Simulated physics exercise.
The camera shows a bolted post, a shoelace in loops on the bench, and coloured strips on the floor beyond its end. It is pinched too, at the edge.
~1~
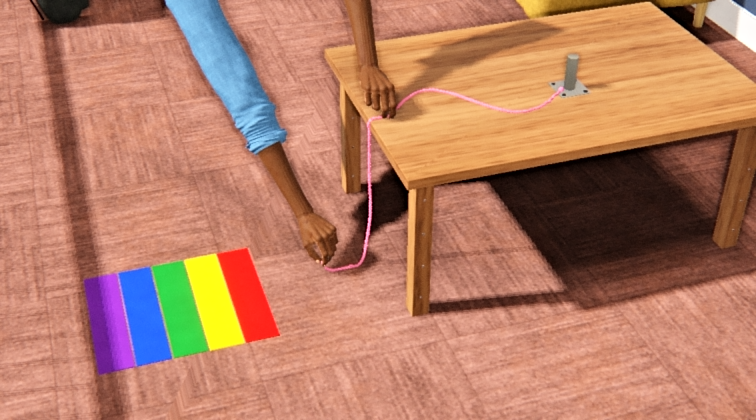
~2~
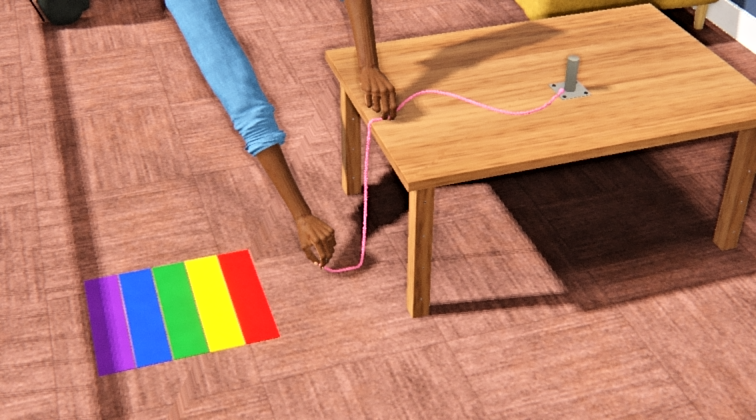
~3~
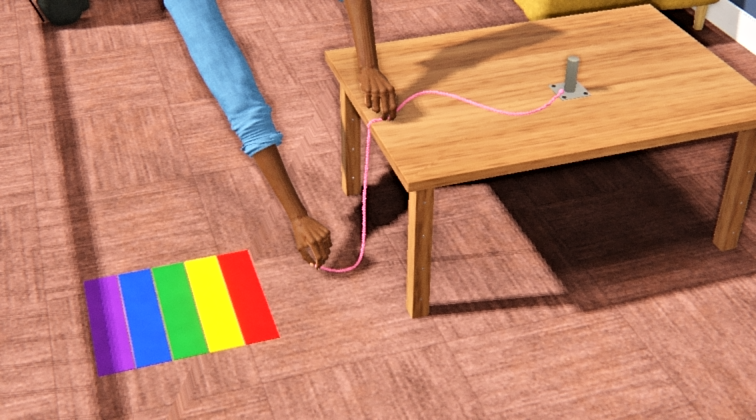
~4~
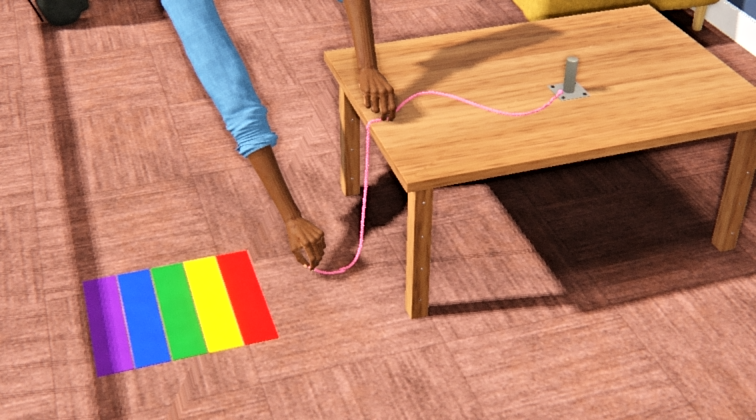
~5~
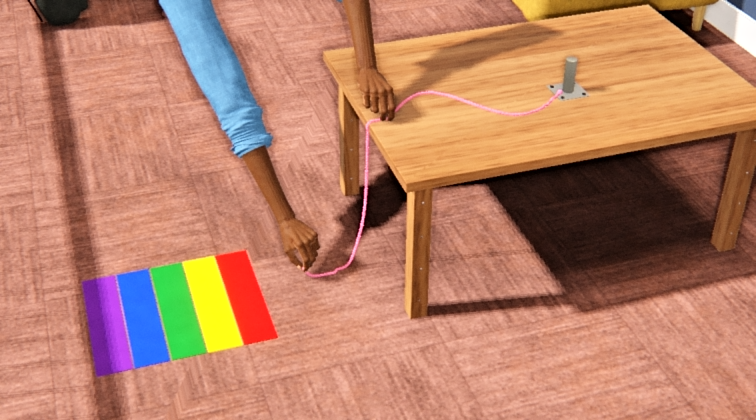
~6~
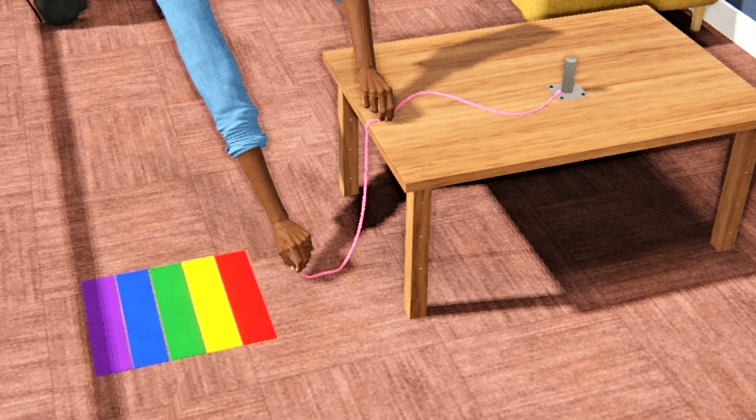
We see a pink shoelace running from a post on a wooden table over its edge, pressed there by one hand, while the other hand draws the hanging end slightly left above the carpet, near strips of rainbow colours.
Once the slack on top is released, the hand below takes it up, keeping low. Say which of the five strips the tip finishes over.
Blue.
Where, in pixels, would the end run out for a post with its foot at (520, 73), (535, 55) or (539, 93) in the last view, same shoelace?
Estimated pixels per try: (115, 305); (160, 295); (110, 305).
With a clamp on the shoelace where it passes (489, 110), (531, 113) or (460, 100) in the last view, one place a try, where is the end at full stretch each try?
In that order: (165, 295), (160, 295) and (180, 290).
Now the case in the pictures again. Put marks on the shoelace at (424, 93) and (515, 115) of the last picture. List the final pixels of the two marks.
End points: Roughly (397, 116); roughly (493, 101).
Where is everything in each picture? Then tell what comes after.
End (322, 262); red (257, 322); yellow (222, 329); green (187, 337); blue (151, 344); purple (114, 352), in the first picture.
End (320, 264); shoelace through (546, 105) (479, 105) (415, 96) (370, 129) (366, 196) (363, 253), in the second picture.
End (316, 266), in the third picture.
End (310, 267); shoelace through (545, 106) (478, 106) (414, 97) (368, 130) (365, 196) (358, 254), in the fourth picture.
End (303, 268), in the fifth picture.
End (297, 269); shoelace through (544, 106) (477, 106) (412, 97) (367, 130) (365, 196) (350, 254), in the sixth picture.
Early on, end near (201, 288); over yellow.
Midway, end near (164, 296); over green.
At the end of the slack, end near (143, 300); over blue. The blue one.
